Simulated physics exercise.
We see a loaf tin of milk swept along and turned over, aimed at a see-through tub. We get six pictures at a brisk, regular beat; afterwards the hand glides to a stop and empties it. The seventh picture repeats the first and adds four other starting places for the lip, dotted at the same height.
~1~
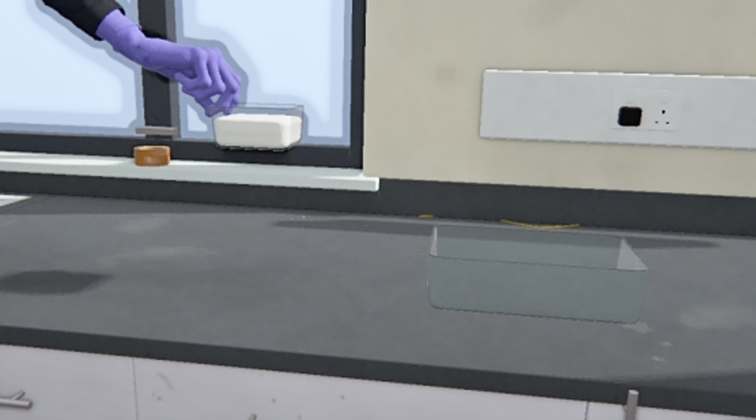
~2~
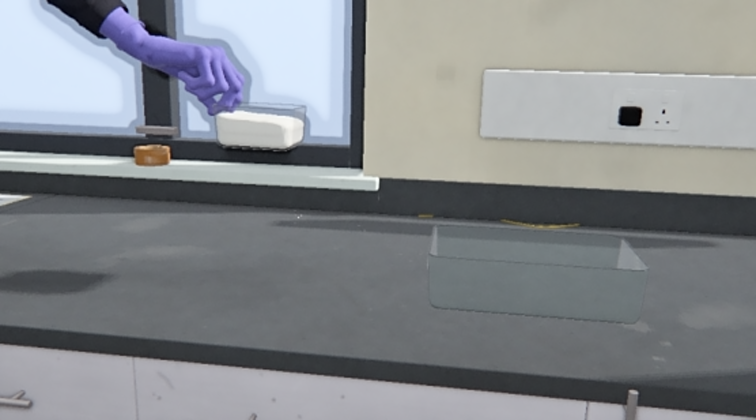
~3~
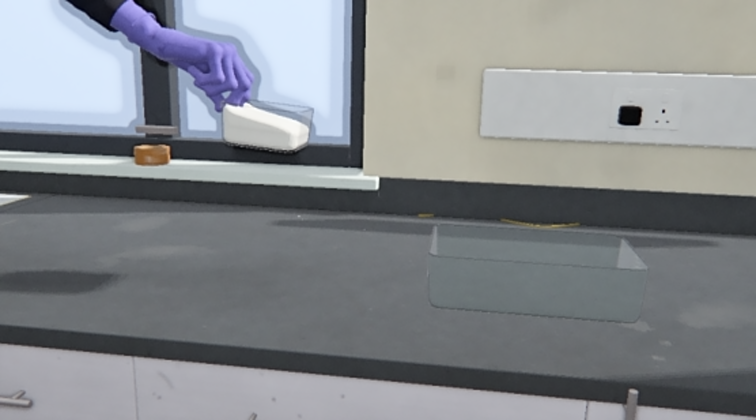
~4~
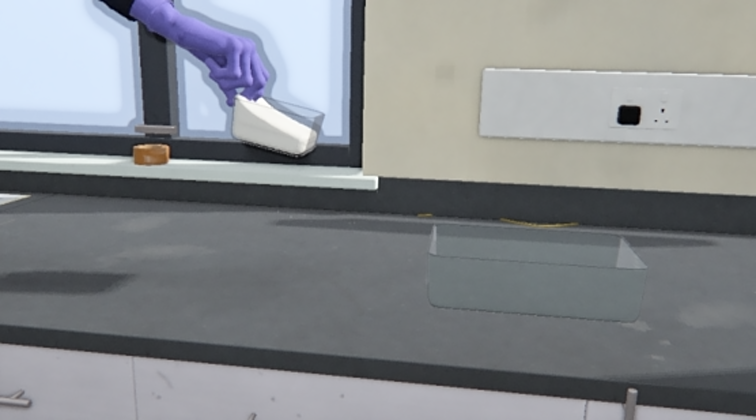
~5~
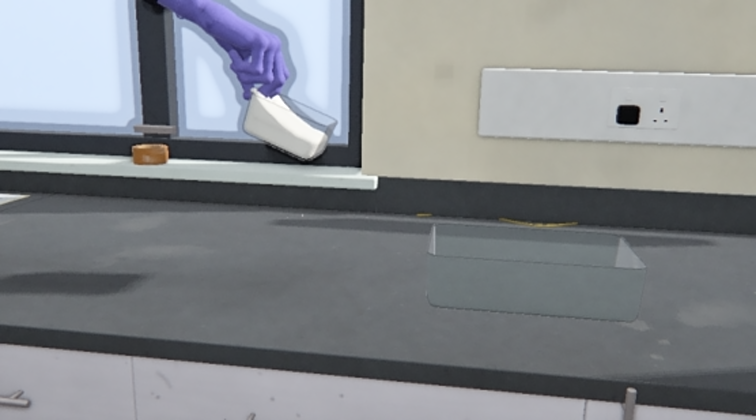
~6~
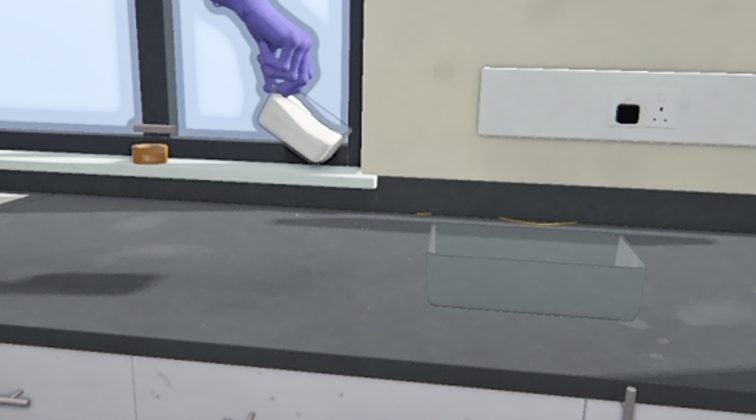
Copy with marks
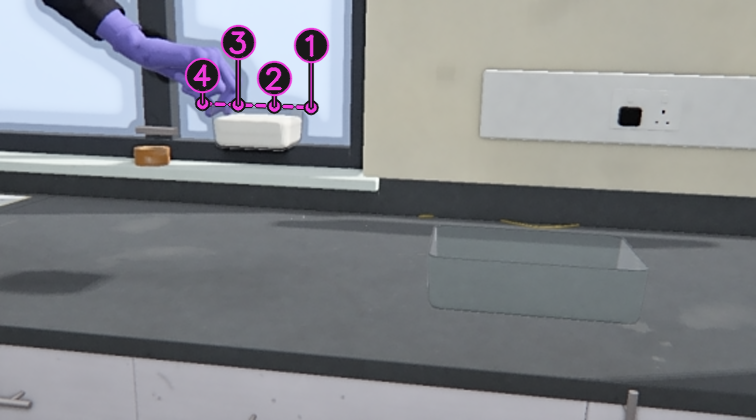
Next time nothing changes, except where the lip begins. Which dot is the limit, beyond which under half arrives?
Place 2.
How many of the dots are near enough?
Two.
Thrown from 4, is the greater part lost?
Yes, it does.
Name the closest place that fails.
It is 3.
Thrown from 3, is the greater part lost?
Yes.
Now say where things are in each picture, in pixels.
The first picture shows upright, lip at (296, 107); tub from (428, 306) to (640, 323); nothing has left yet.
The second picture shows upright, lip at (299, 107); nothing has left yet.
The third picture shows tipped about 5°, lip at (307, 110); nothing has left yet.
The fourth picture shows tipped about 13°, lip at (318, 115); milk is over the rim, down to (250, 97).
The fifth picture shows tipped about 22°, lip at (332, 123); nothing has left yet.
The sixth picture shows tipped about 33°, lip at (346, 131); nothing has left yet.
In magenta, 1 at (311, 107); 2 at (274, 106); 3 at (238, 104); 4 at (202, 103).
If 1 is chosen, about 84 % lands in the tub, 7 % falls short and 9 % goes beside or beyond.
If 2 is chosen, about 72 % lands in the tub, 22 % falls short and 6 % goes beside or beyond.
If 3 is chosen, about 19 % lands in the tub, 75 % falls short and 5 % goes beside or beyond.
If 4 is chosen, about 0 % lands in the tub, 97 % falls short and 3 % goes beside or beyond.
